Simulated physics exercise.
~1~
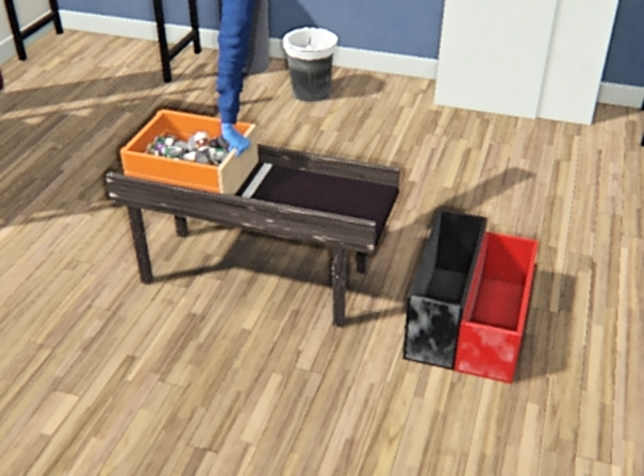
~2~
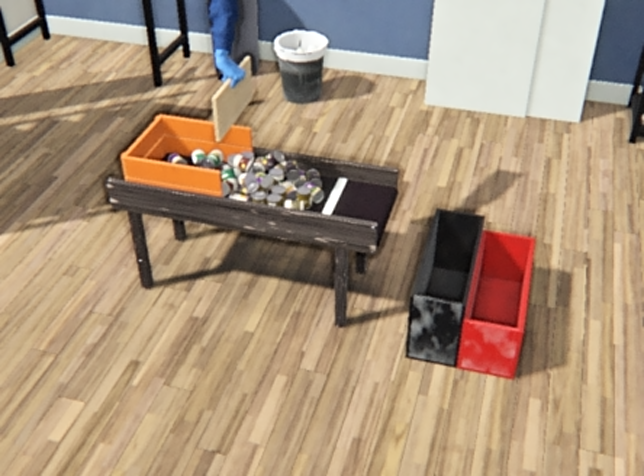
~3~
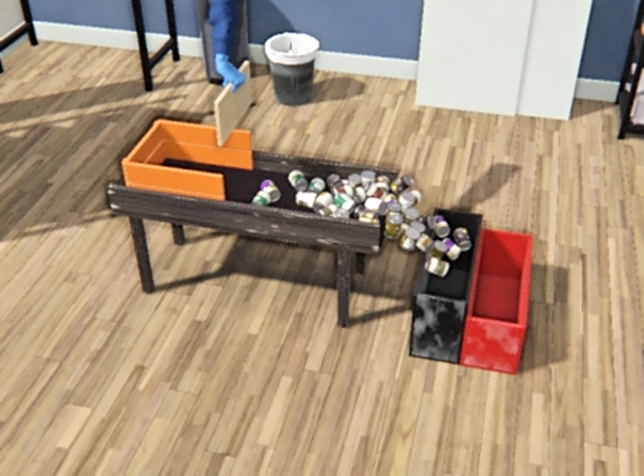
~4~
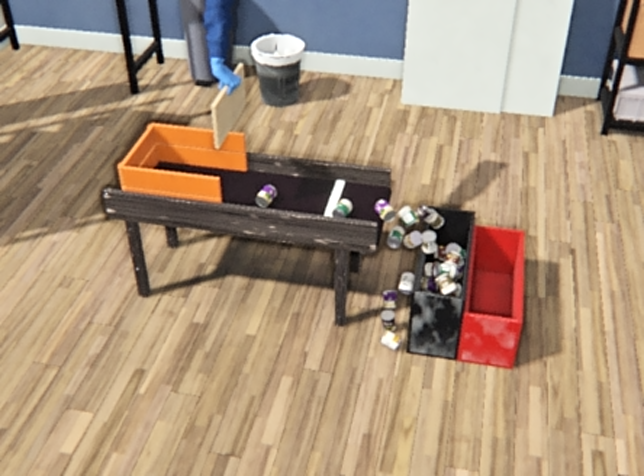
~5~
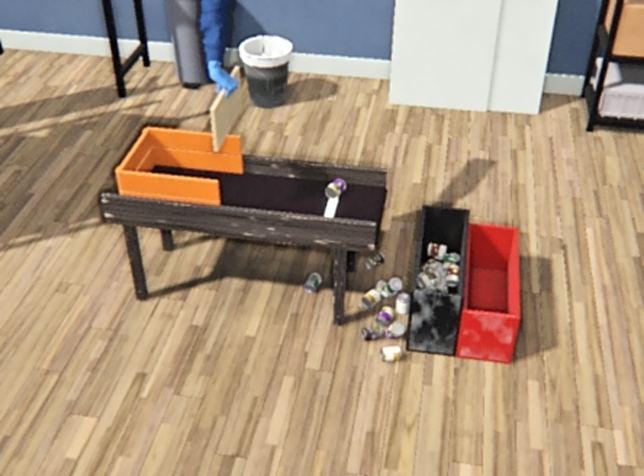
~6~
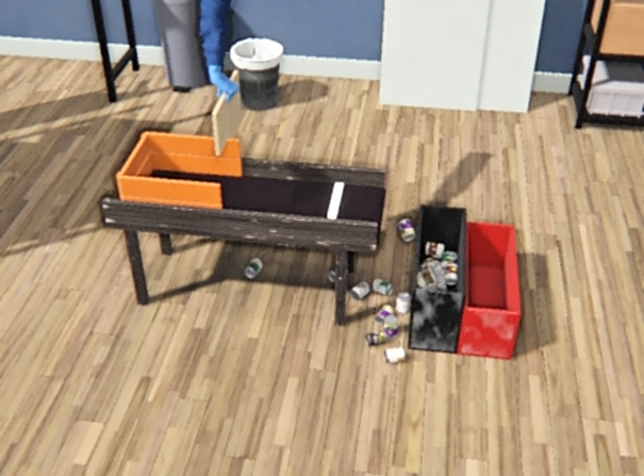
In a room with a wood-plank floor and blue walls, seen from above as the view drifts slightly sideways, a dark conveyor table stands left of a black box and a red tub. Small tins fill an orange pen at the belt's left end, closed by a wooden gate. A blue-gloved hand lifts the gate, and the tins spread rightward along the belt past a white stripe. They tumble off the end, many into the black box, others onto the floor before it. Finally the belt is empty, with tins in the box, several scattered short of it, and the red tub empty.
